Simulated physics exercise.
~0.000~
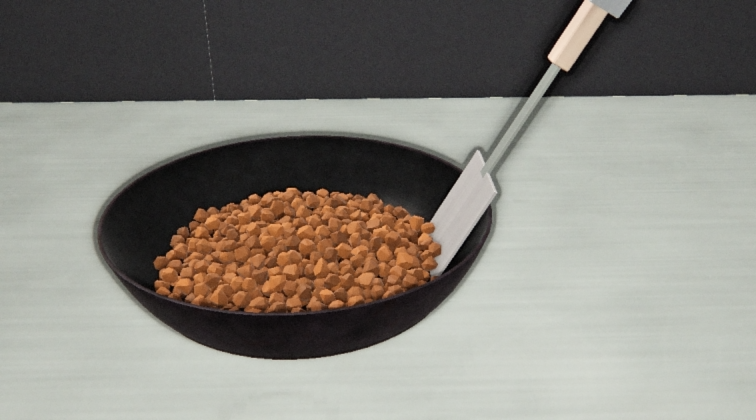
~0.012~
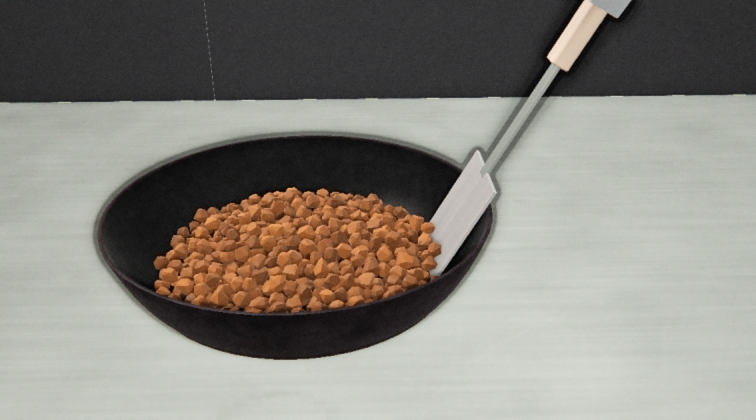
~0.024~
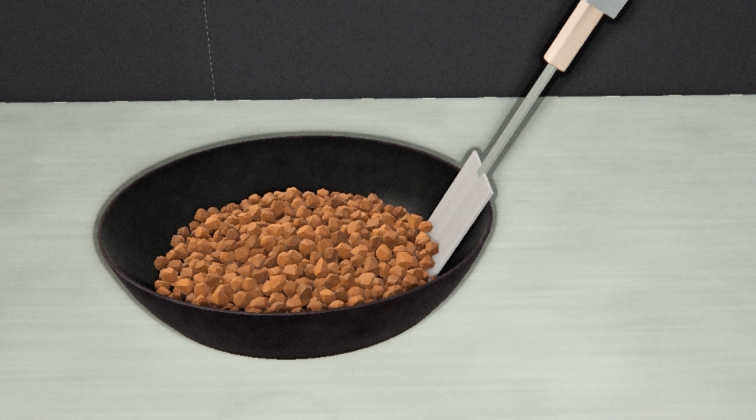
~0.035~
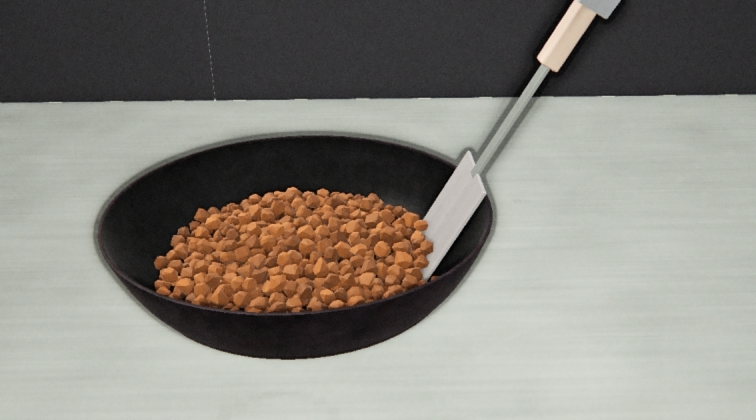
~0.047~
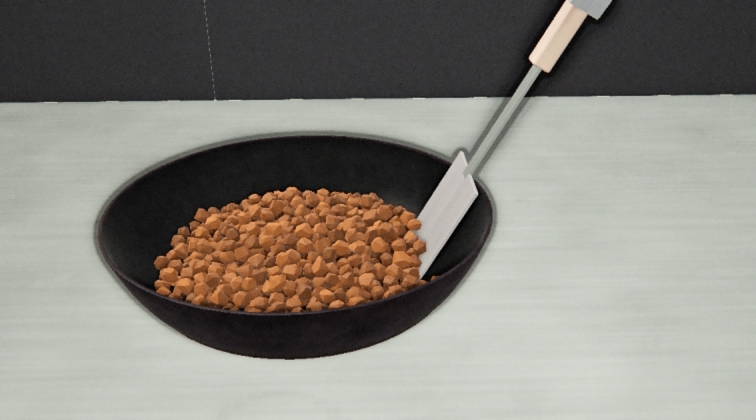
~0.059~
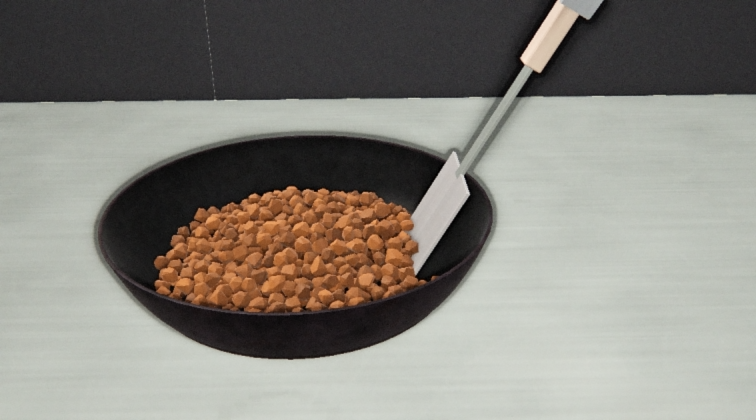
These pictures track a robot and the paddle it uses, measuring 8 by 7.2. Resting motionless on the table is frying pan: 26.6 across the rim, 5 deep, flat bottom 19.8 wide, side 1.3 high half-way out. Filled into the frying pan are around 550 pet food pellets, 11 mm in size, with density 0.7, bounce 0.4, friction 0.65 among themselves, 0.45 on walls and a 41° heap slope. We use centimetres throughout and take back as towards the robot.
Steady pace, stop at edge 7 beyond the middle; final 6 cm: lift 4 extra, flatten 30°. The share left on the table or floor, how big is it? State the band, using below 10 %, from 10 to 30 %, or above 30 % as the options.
It falls below 10 %.
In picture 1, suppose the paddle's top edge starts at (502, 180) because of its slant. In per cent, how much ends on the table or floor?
Spill: Approx. 0 per cent.
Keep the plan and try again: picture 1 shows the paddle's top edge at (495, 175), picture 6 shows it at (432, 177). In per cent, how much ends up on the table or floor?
Near 10 in a hundred.
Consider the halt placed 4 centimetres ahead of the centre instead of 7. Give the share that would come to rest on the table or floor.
Then roughly 0 percent would finish on the table or floor.
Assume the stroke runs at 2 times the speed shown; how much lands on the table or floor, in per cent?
Near 10 in a hundred.
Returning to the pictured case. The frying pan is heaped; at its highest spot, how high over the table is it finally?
About 6.5 cm.
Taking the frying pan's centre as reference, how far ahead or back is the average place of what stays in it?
Ahead, by around 4.5 cm.
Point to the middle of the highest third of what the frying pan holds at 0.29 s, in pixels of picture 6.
(210, 231).
After 0.17 s, sloping 61°, highest piece 4 above the table; 553 in the frying pan.
After 0.29 s, sloping 49°, highest piece 5 above the table; 553 in the frying pan.
After 0.55 s, sloping 31°, highest piece 6 above the table; 553 in the frying pan.
After 1.60 s, sloping 31°, highest piece 6 above the table; 553 in the frying pan.
In the end, 553 in the frying pan. That is 0 % on the table or floor.
